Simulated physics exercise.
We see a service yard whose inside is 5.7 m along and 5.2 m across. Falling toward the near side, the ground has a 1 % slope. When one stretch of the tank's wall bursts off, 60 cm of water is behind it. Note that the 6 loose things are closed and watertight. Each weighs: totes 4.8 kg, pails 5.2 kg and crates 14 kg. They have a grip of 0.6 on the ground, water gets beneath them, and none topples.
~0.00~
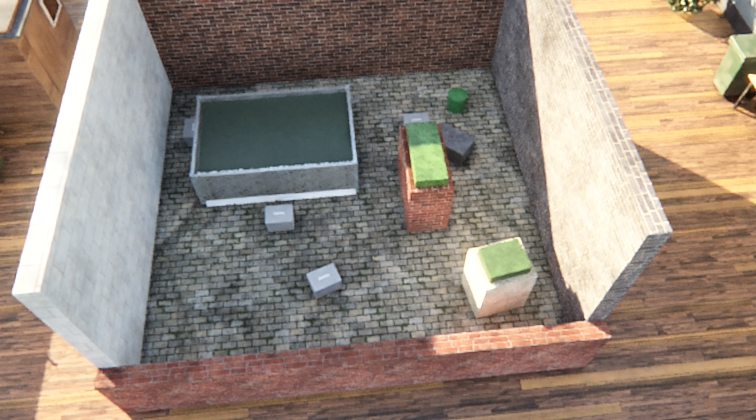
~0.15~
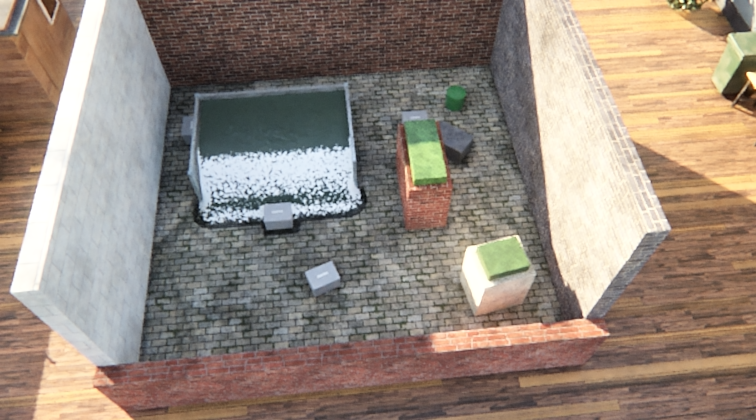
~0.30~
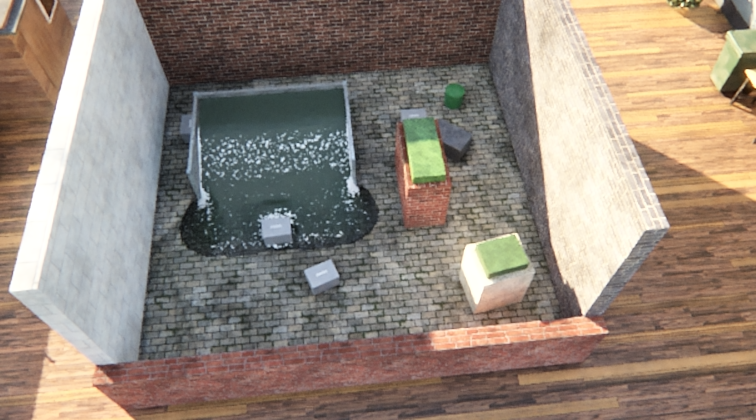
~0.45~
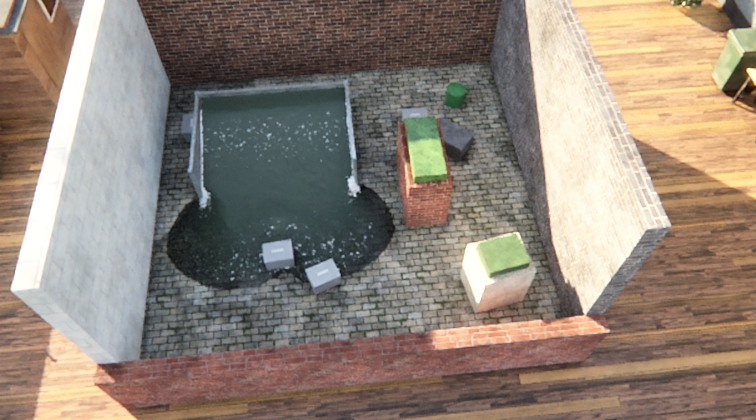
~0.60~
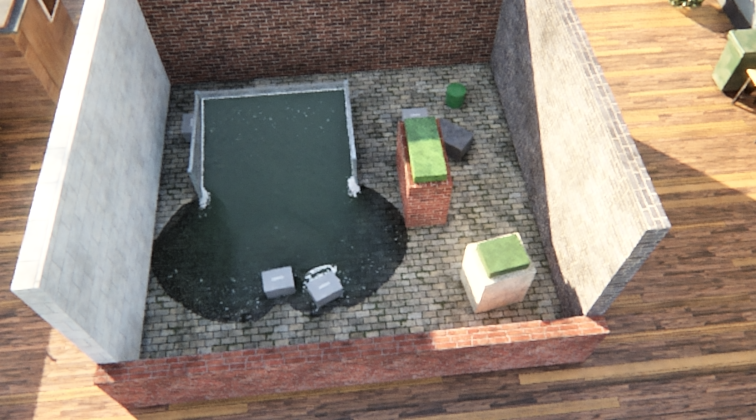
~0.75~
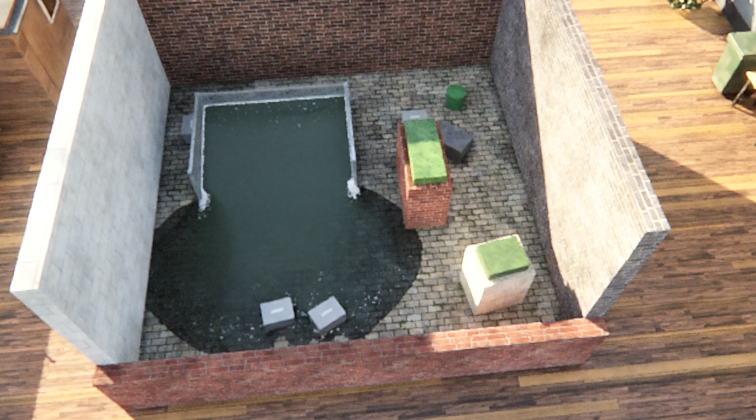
Walled brick yard with a tank's near wall bursting, dark water spreading across the paving and pushing two grey blocks nearer.
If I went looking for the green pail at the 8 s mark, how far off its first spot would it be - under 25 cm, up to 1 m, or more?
You would find it up to 1 m away.
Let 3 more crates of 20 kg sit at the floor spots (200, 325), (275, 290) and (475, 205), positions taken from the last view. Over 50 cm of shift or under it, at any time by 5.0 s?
In that order: Past it, over, more.
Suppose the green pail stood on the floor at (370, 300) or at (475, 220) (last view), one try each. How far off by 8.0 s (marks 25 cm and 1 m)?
Swept far; swept far.
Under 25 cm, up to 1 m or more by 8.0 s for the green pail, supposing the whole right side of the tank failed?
Result: Green pail displaced far.
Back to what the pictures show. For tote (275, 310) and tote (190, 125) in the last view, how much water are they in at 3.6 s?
First about 17 cm, second about 2 cm.
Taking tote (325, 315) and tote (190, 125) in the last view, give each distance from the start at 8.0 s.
In turn: 350 cm, 200 cm.
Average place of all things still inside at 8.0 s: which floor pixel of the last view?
Mean position: Approximately (382, 144).
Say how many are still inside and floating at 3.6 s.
Just then, the number is 2.
After 1.6 s the green pail is near (456, 91), 0.0 m from its start, aground; 2 afloat.
After 3.6 s the green pail is near (456, 91), 0.0 m from its start, aground; 2 afloat.
After 5.6 s the green pail is near (456, 91), 0.0 m from its start, aground; 2 afloat.
After 8.0 s the green pail is near (429, 90), 0.4 m from its start, aground; 5 afloat.
